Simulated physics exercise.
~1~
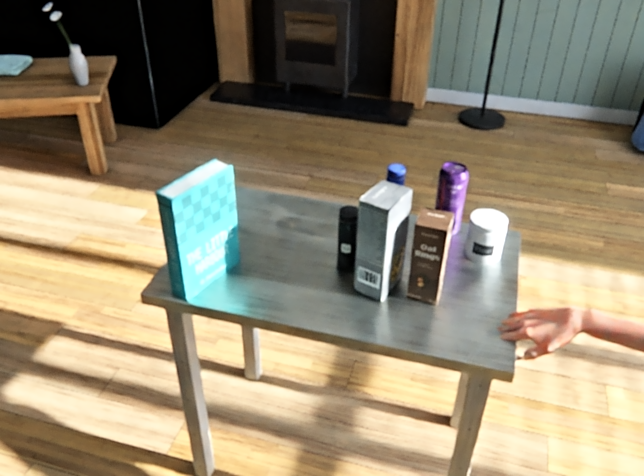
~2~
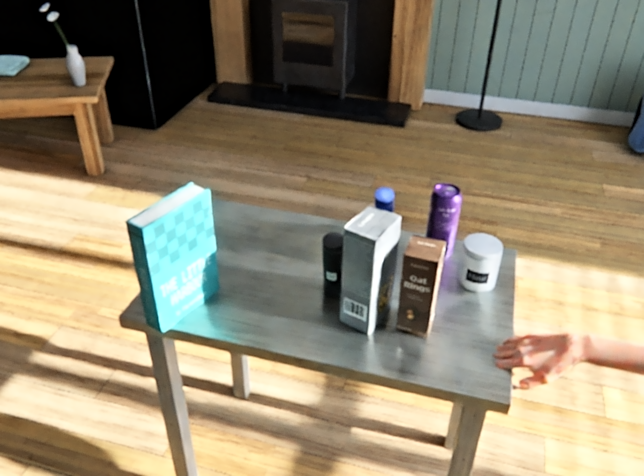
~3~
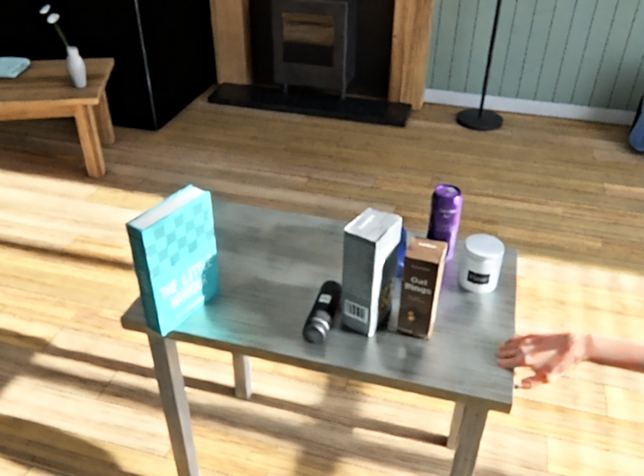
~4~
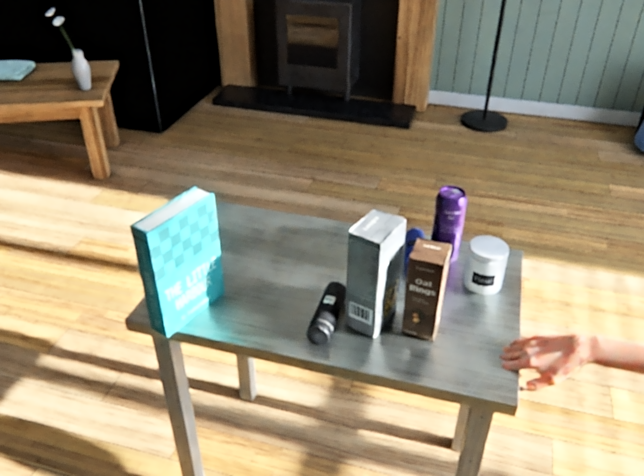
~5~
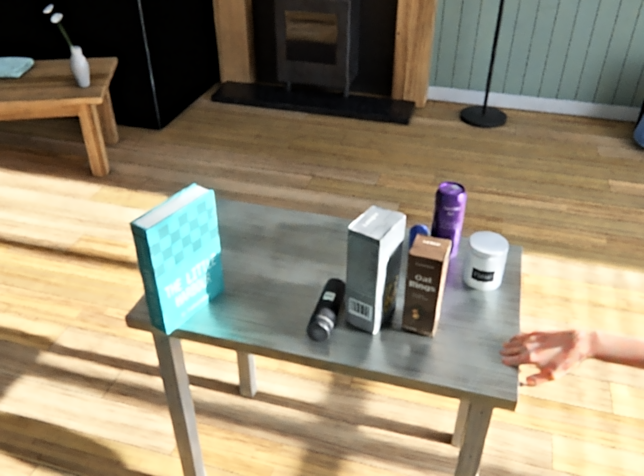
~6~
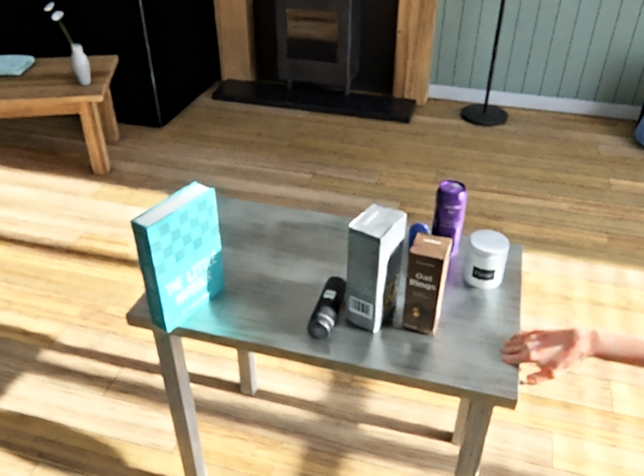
In a sunlit room with a wooden floor, a hand by a small grey table stayed near its edge as the table shifted towards the viewer, tipping the black and blue containers onto their sides while the turquoise book and the cartons stayed standing.
